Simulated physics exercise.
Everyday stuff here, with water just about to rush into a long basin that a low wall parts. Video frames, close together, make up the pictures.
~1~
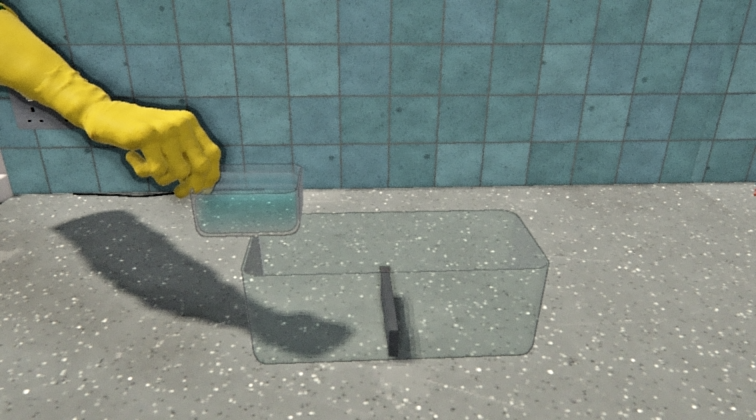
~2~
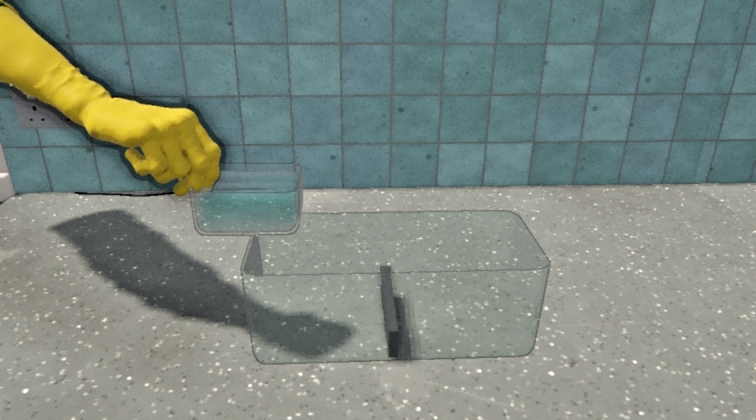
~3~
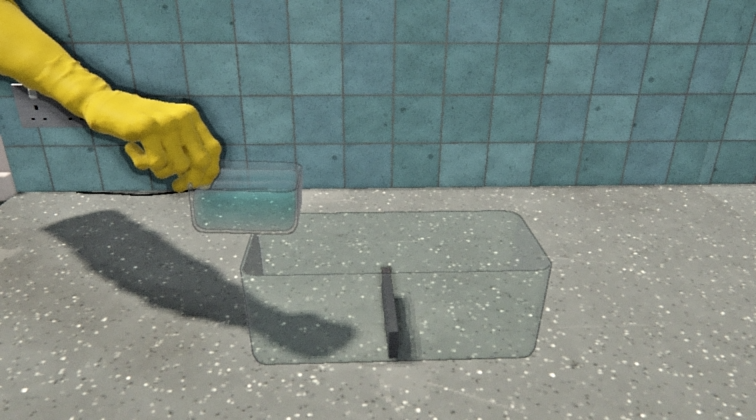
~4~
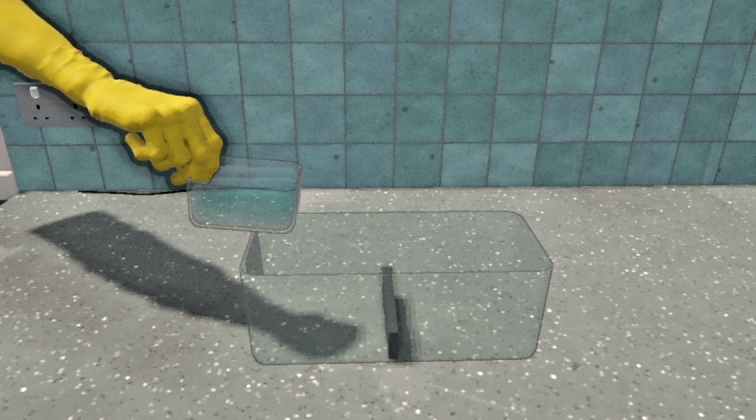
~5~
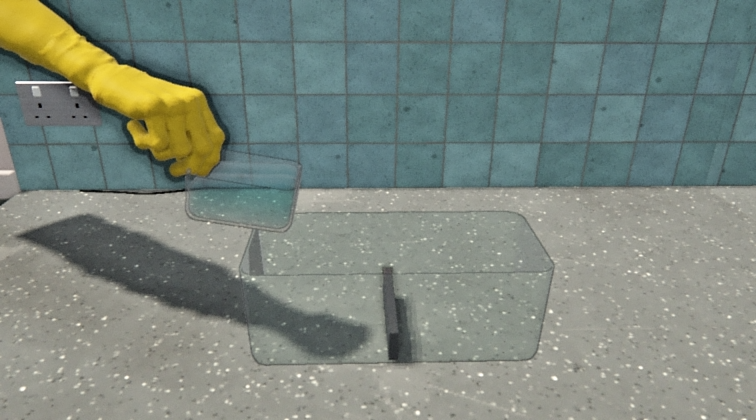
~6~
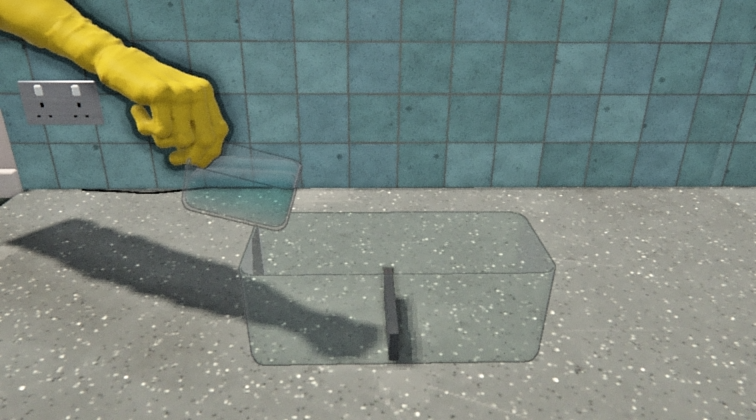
A yellow-gloved hand held a small clear container of bluish water above the left end of a long, clear basin with a low dark divider, then gradually tilted it toward the right.
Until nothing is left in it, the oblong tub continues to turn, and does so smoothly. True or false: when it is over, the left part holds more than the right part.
True.
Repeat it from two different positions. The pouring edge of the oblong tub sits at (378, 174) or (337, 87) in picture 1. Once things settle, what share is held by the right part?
95 % and 90 %.
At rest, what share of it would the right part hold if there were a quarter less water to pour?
Near 15 in a hundred.
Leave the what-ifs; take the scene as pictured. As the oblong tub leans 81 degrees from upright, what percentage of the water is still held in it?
30 %.
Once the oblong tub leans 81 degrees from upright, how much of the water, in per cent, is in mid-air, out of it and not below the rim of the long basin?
Around 45 in a hundred.
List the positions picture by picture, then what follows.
Tilt 0°; pouring edge (299, 179); surface from (201, 184) to (298, 183); the long basin's rim runs from (250, 244) to (532, 238); the wall's top is at (389, 297), in the first picture.
Tilt 1°; pouring edge (299, 179); surface from (201, 183) to (298, 182), in the second picture.
Tilt 3°; pouring edge (299, 178); surface from (200, 181) to (298, 180), in the third picture.
Tilt 6°; pouring edge (299, 178); surface from (199, 178) to (298, 177), in the fourth picture.
Tilt 10°; pouring edge (299, 178); surface from (197, 174) to (298, 174), in the fifth picture.
Tilt 16°; pouring edge (299, 178); surface from (196, 168) to (299, 171), in the sixth picture.
A moment on, the tilt is 81° and 29 per cent is still to pour, 27 is left of the wall and 0 right of it.
Next, the tilt is 116° and 2 per cent is still to pour, 56 is left of the wall and 37 right of it.
Then the tilt is 119° and 0 per cent is still to pour, 62 is left of the wall and 37 right of it.
Later the tilt is 119° and 0 per cent is still to pour, 62 is left of the wall and 38 right of it.
At rest 62 per cent lies left of the wall, 38 right of it and 1 outside.
